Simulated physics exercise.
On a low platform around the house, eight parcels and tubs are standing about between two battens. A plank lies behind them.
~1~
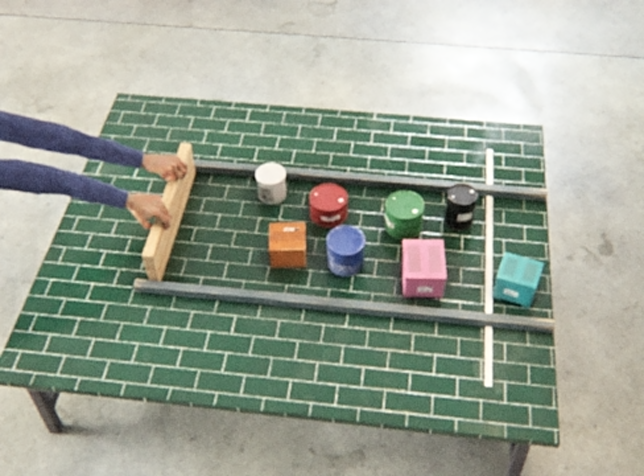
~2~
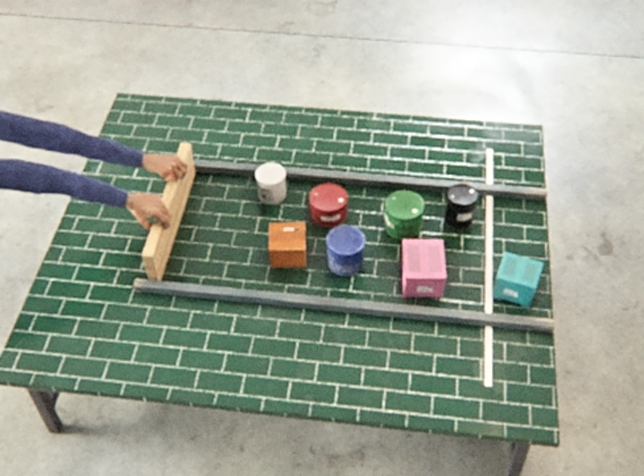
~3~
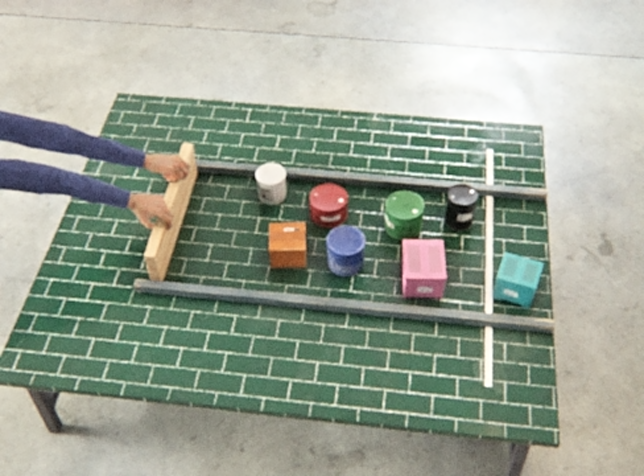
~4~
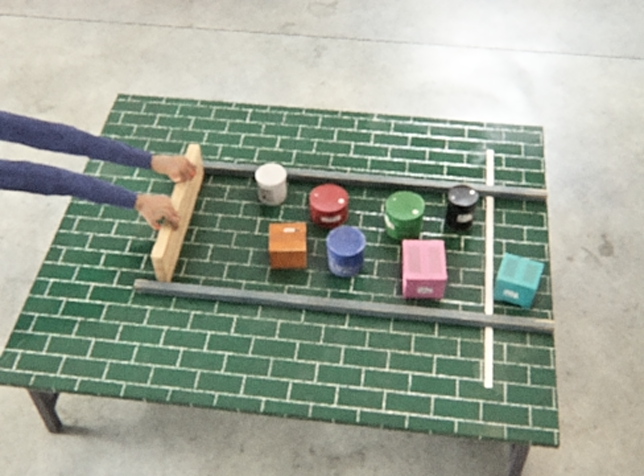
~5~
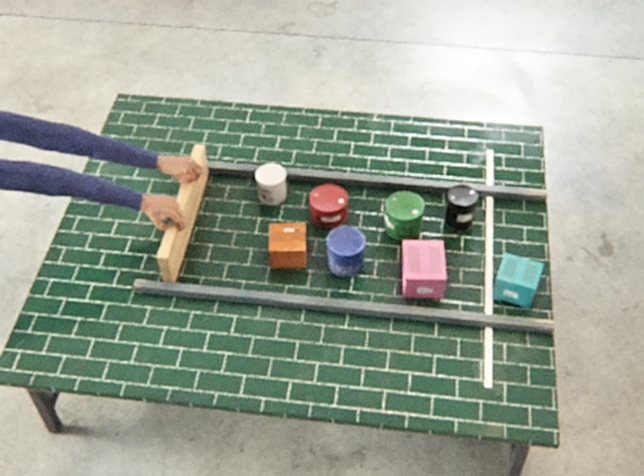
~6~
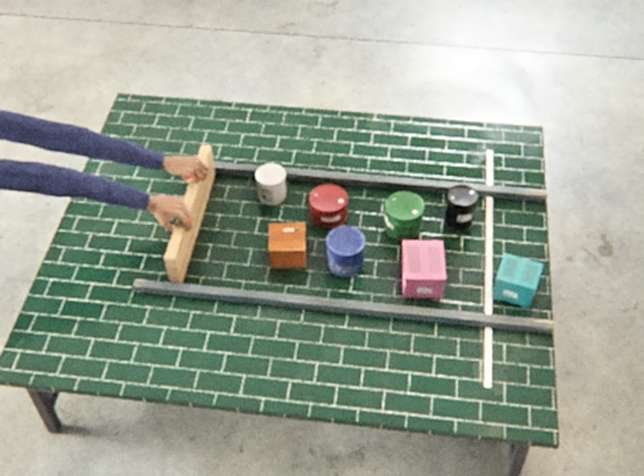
To begin with, two hands in blue sleeves hold a wooden plank upright at the left of a green tiled tabletop, with eight colourful tubs and boxes standing between two grey battens. The hands then slide the plank slowly a short way right, while the containers stay still, untouched.
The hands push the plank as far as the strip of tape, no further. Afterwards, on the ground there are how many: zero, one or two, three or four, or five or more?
On the ground there are one or two.
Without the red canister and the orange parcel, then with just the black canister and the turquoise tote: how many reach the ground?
The number fallen is 1, and in the other try 0.
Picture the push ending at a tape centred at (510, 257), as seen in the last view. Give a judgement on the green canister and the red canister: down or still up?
The green canister tumbles off, the red canister is kept.
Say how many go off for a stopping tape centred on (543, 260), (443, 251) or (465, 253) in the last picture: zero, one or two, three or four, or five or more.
Going through the places as listed, I'd say at least five, then one to two, then either one or two.
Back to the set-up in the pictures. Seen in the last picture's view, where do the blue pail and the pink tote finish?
(547, 262), and the other (521, 297).
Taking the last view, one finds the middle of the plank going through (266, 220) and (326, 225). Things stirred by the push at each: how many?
In order, the tallies are 1 and 4.
Early on, none off yet; turquoise tote at rest near (517, 281); black canister at rest near (461, 208); pink tote at rest near (423, 270).
A while later, none off yet; turquoise tote moving near (521, 282); black canister travelled a little near (477, 207); pink tote travelled about its own width near (471, 282).
Finally, the number that fall off is one or two; lost, turquoise tote.
